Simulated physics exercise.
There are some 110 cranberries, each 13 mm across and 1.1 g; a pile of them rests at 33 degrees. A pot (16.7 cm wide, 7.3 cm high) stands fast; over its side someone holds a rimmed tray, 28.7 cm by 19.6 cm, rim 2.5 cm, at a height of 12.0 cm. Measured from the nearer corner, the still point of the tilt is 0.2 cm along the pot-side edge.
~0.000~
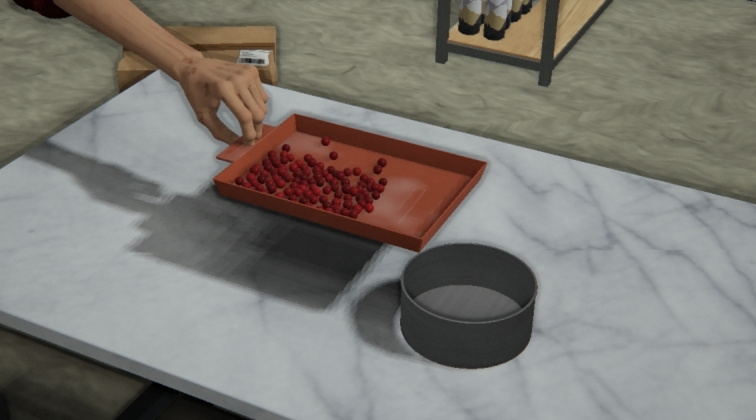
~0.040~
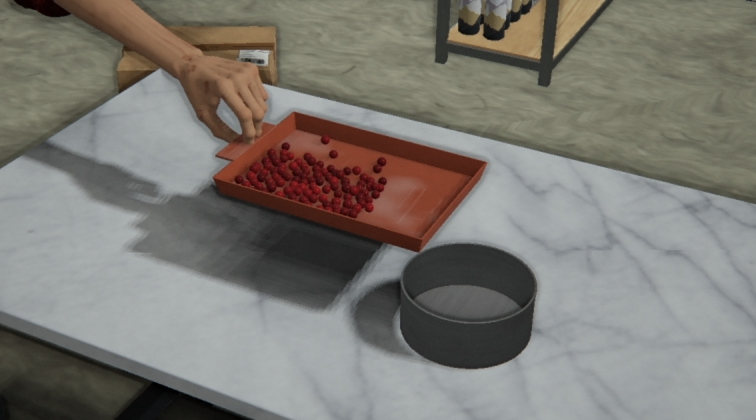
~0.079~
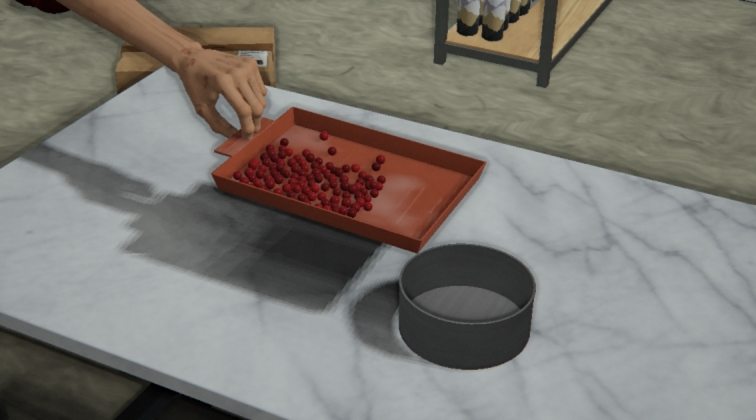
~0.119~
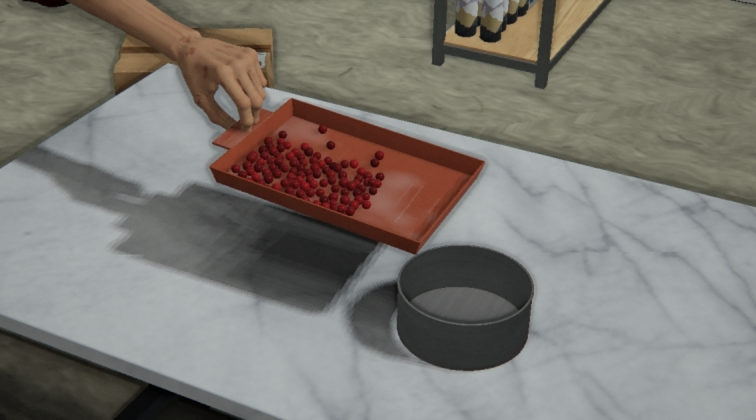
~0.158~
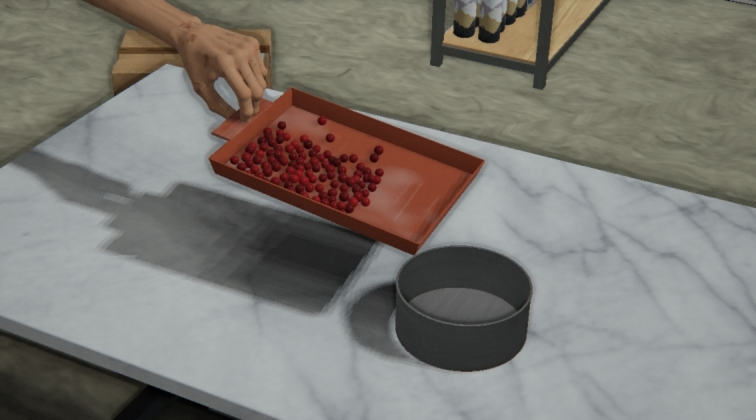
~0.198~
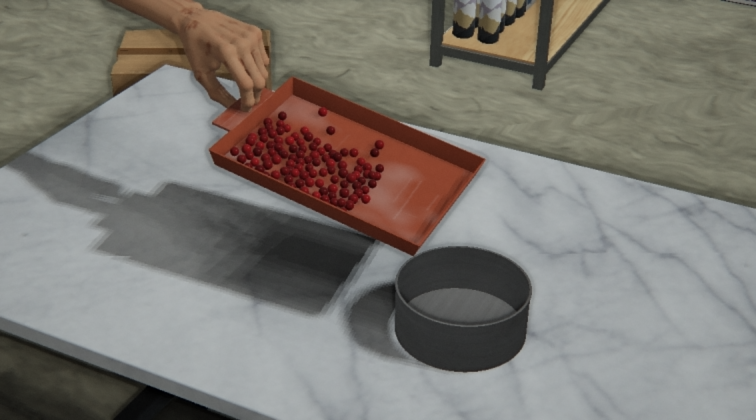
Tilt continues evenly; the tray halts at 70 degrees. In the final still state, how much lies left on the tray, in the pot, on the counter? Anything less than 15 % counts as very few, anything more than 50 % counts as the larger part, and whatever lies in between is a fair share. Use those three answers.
Tray: The larger part. Pot: A fair share. Counter: Very few.
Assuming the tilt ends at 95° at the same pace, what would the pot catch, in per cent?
Pot share: About 95 per cent.
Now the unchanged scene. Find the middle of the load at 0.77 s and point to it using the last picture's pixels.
Look near (414, 194) in the last picture.
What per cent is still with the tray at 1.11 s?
Roughly 95 percent of the load, I'd say.
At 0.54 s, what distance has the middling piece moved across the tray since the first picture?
6 cm.
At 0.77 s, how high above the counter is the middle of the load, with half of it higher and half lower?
Roughly 18 centimetres, more or less.
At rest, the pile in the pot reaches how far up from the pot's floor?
I'd say near 2.0 centimetres.
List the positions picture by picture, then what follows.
Tray tilt 0 degrees, front corners at (220, 178) and (420, 235); middle of the pieces at (311, 182); pot at (469, 281), in the first picture.
Tray tilt 1 degrees, front corners at (219, 176) and (419, 235); middle of the pieces at (311, 181), in the second picture.
Tray tilt 2 degrees, front corners at (218, 172) and (418, 236); middle of the pieces at (310, 178), in the third picture.
Tray tilt 5 degrees, front corners at (217, 166) and (417, 238), lowest corner right front; middle of the pieces at (308, 173), in the fourth picture.
Tray tilt 8 degrees, front corners at (216, 157) and (417, 239), lowest corner right front; middle of the pieces at (307, 167), in the fifth picture.
Tray tilt 11 degrees, front corners at (216, 149) and (417, 241), lowest corner right front; middle of the pieces at (308, 160); pot at (463, 284). Its pace works out near 85 degrees a second, in the sixth picture.
After 0.54 s, tilt 40 degrees; the tray holds 100 %, the pot 0 %.
After 0.77 s, tilt 59 degrees; the tray holds 100 %, the pot 0 %.
After 1.11 s, tilt 70 degrees; the tray holds 95 %, the pot 5 %.
In the end, at 2.2 s, tray 75 %, pot 25 %, counter 0 %.
